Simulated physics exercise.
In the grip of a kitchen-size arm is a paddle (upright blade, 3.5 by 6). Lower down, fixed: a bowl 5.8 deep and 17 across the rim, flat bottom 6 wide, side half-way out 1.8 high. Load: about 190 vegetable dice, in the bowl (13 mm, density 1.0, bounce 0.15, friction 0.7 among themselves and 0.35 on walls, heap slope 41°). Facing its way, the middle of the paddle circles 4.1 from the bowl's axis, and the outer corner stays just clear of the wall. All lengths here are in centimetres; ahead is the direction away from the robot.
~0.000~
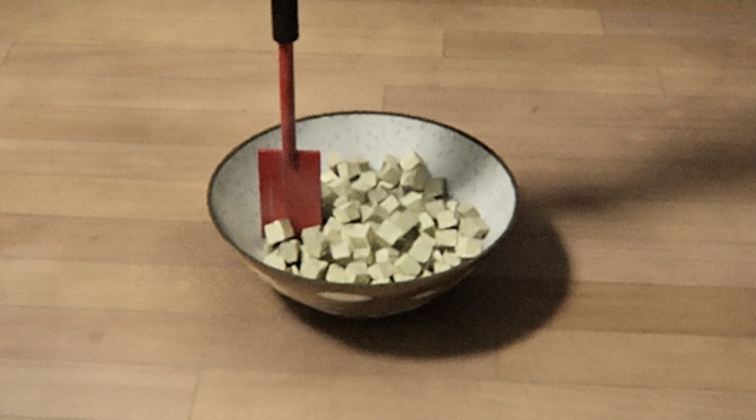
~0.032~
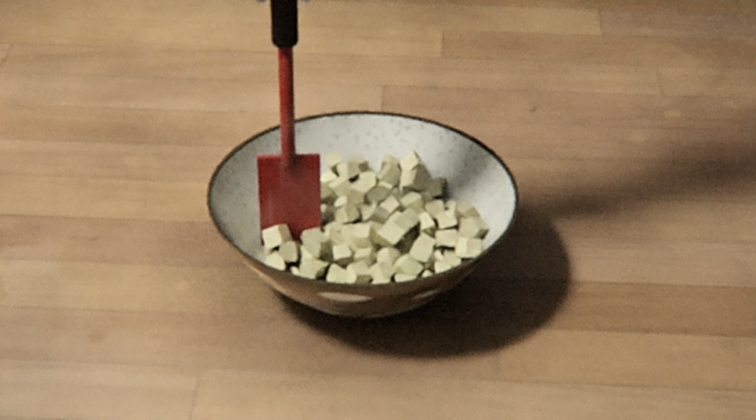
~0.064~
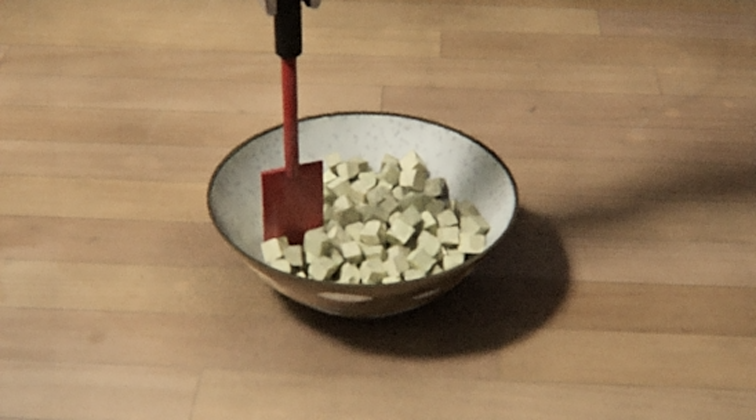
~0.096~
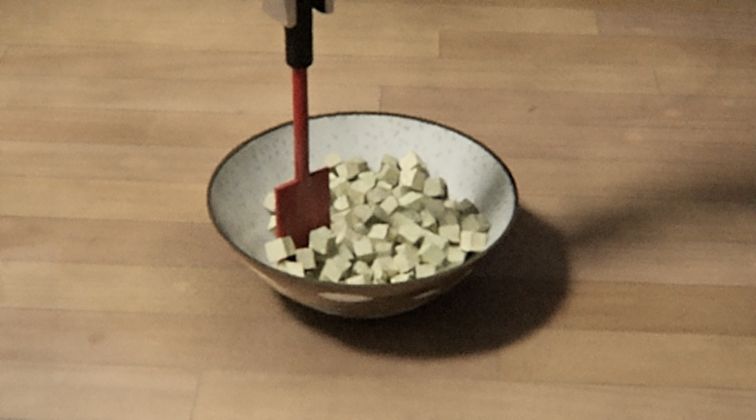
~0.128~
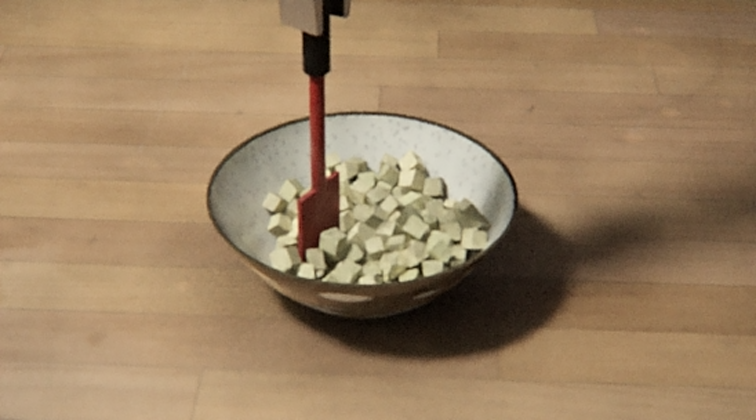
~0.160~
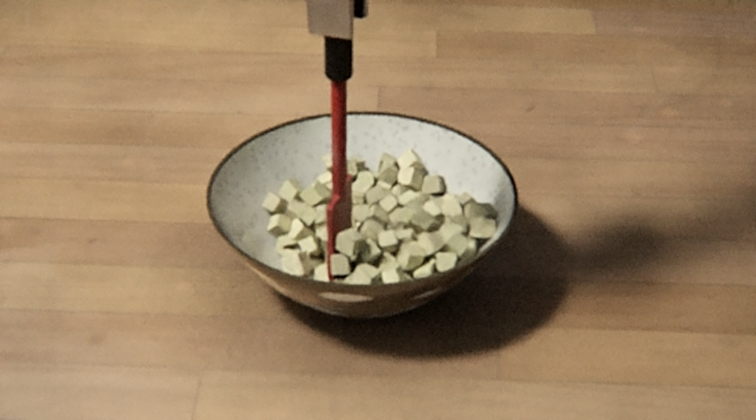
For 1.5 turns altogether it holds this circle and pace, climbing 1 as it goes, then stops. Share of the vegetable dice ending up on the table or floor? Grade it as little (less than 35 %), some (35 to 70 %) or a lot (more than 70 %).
Grade: Little, less than 35 %.
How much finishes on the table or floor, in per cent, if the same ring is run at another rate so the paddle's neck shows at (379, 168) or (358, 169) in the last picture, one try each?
Near 35 in a hundred for the first and near 30 in a hundred for the second.
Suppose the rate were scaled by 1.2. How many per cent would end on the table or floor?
Roughly 30 per cent.
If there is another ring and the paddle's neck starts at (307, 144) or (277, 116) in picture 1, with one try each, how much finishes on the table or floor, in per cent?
Roughly 20 % and 25 %.
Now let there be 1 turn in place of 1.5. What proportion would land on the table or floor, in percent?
Close to 15 in a hundred.
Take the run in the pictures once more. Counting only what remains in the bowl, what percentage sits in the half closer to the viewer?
Around 35 percent of it.
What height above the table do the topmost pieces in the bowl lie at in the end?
Roughly 6.5 cm.
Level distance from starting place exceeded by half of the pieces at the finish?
Some 9 cm.
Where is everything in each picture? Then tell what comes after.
Paddle neck at (288, 128), 0° round; upper third of the load around (381, 228), from x 275 to 475, top at y 165; 189 in the bowl, in the first frame.
Paddle neck at (288, 132), 7° round; upper third of the load around (381, 228), from x 275 to 475, top at y 165, in the second frame.
Paddle neck at (291, 143), 24° round; upper third of the load around (377, 235), from x 275 to 475, top at y 165, in the third frame.
Paddle neck at (302, 154), 41° round; upper third of the load around (378, 242), from x 275 to 475, top at y 165, in the fourth frame.
Paddle neck at (318, 162), 58° round; upper third of the load around (384, 241), from x 275 to 475, top at y 165, in the fifth frame.
Paddle neck at (339, 167), 76° round; upper third of the load around (398, 240), from x 275 to 485, top at y 165; 189 in the bowl, in the sixth frame.
By 0.50 s, 257° round, highest piece 8 above the table; 163 in the bowl, 15 on the table or floor, 11 in flight or on the tool.
By 0.83 s, 78° round, highest piece 8 above the table; 144 in the bowl, 42 on the table or floor, 3 in flight or on the tool.
By 1.20 s, 180° round, highest piece 7 above the table; 137 in the bowl, 52 on the table or floor.
By 1.90 s, 180° round, highest piece 7 above the table; 137 in the bowl, 52 on the table or floor.
Final count, 137 in the bowl, 52 on the table or floor. That is 28 % on the table or floor.
